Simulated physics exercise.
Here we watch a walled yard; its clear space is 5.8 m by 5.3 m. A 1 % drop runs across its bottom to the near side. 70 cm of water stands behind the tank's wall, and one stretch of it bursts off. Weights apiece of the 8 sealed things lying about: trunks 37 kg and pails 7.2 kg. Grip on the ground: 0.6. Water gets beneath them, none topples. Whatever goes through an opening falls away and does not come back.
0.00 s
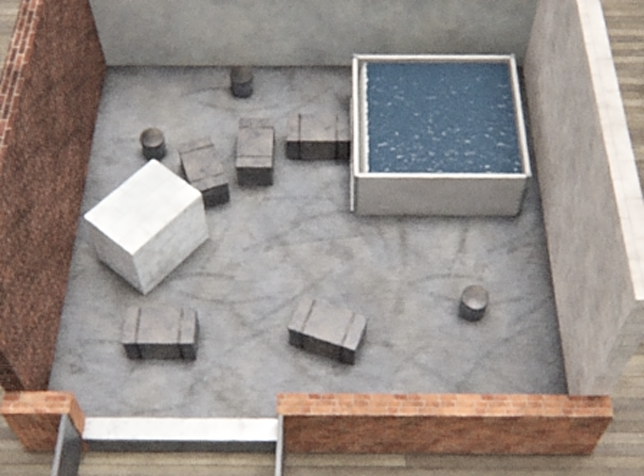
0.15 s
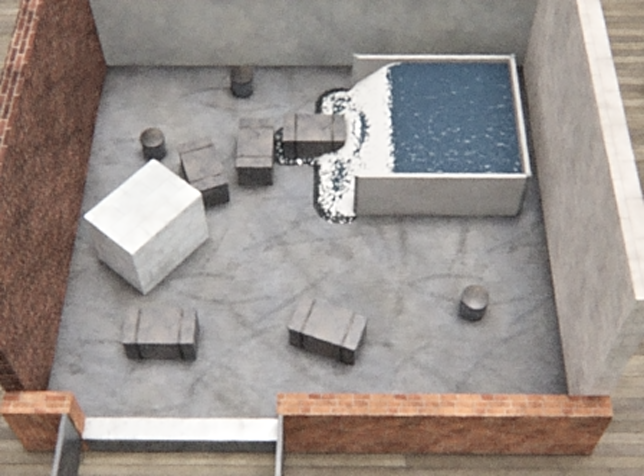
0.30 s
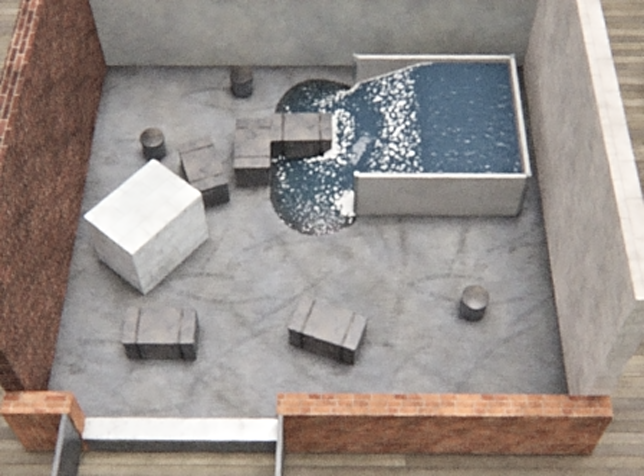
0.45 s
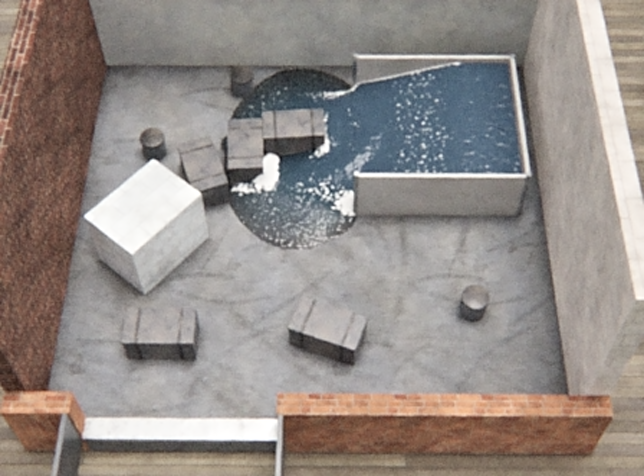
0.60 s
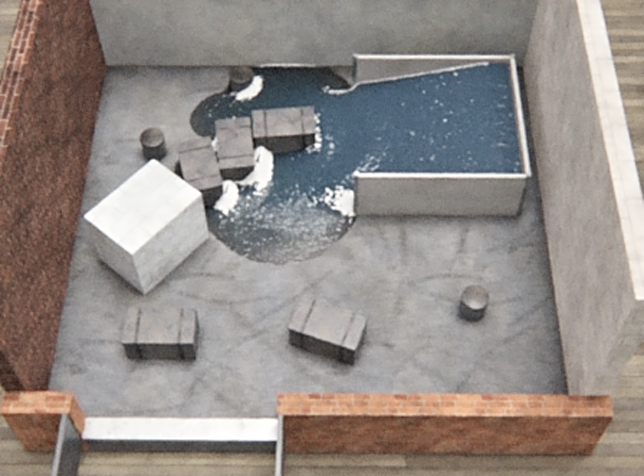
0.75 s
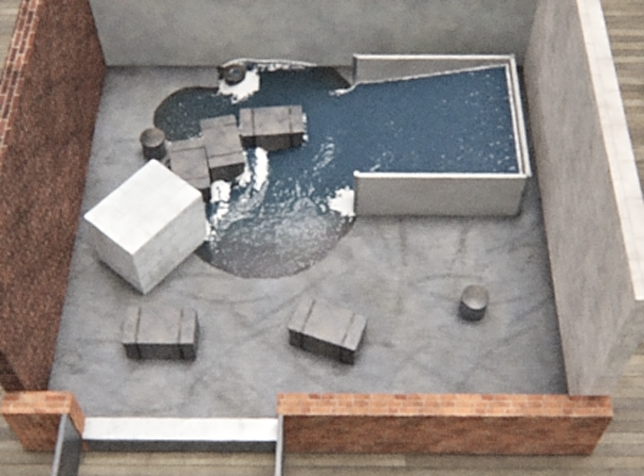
Water pours left from the open side of a tank and pushes several trunks across the yard.
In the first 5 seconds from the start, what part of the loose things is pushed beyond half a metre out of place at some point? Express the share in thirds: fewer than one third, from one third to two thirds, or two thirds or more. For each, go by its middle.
Share: High band, two thirds and up.
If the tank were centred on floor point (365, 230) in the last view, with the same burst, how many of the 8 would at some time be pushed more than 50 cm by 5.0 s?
5.
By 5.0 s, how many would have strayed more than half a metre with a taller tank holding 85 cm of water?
I count 6 of them in that case.
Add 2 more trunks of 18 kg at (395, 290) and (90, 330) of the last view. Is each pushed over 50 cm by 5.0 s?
In the order asked they come out inside the limit, beyond the limit.
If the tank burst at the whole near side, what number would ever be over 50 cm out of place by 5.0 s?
Then it comes to 3 of them.
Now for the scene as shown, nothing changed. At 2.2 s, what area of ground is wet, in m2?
I'd put it close to 19 m2.
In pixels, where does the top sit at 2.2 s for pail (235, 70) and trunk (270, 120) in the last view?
Around (105, 46) and (122, 71).
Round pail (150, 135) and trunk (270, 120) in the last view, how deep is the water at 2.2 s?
About 41 and 36 cm.
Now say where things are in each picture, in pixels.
In the first picture, a trunk at (318, 127) rests on the ground; a trunk at (255, 142), on the bottom; water covers 3.7 m2; 0 of 8 have shifted.
In the second picture, a trunk at (314, 127) rests on the ground, 5 cm from its start; a trunk at (255, 142), on the bottom; water covers 4.6 m2; 0 of 8 have shifted.
In the third picture, a trunk at (302, 126) rests on the ground, 21 cm from its start; a trunk at (253, 142) rests on the ground, 3 cm from its start; water covers 5.9 m2; 1 of 8 have shifted.
In the fourth picture, a trunk at (294, 123), on the bottom, 32 cm from its start; a trunk at (245, 143) rests on the ground, 13 cm from its start; water covers 7.5 m2; 2 of 8 have shifted.
In the fifth picture, a trunk at (284, 122), on the bottom, 44 cm from its start; a trunk at (235, 142) rests on the ground, 26 cm from its start; water covers 8.8 m2; 2 of 8 have shifted.
In the sixth picture, a trunk at (272, 120) floats, 60 cm from its start; a trunk at (222, 141), on the bottom, 42 cm from its start; water covers 10.3 m2; 4 of 8 have shifted.
After 1.1 s 3 of 8 are over 50 cm from their spots; 1 afloat.
After 2.2 s 6 of 8 are over 50 cm from their spots; 5 afloat.
After 3.5 s 5 of 8 are over 50 cm from their spots; 5 afloat.
After 5.0 s 6 of 8 are over 50 cm from their spots, and 6 have been at some point; 5 afloat.
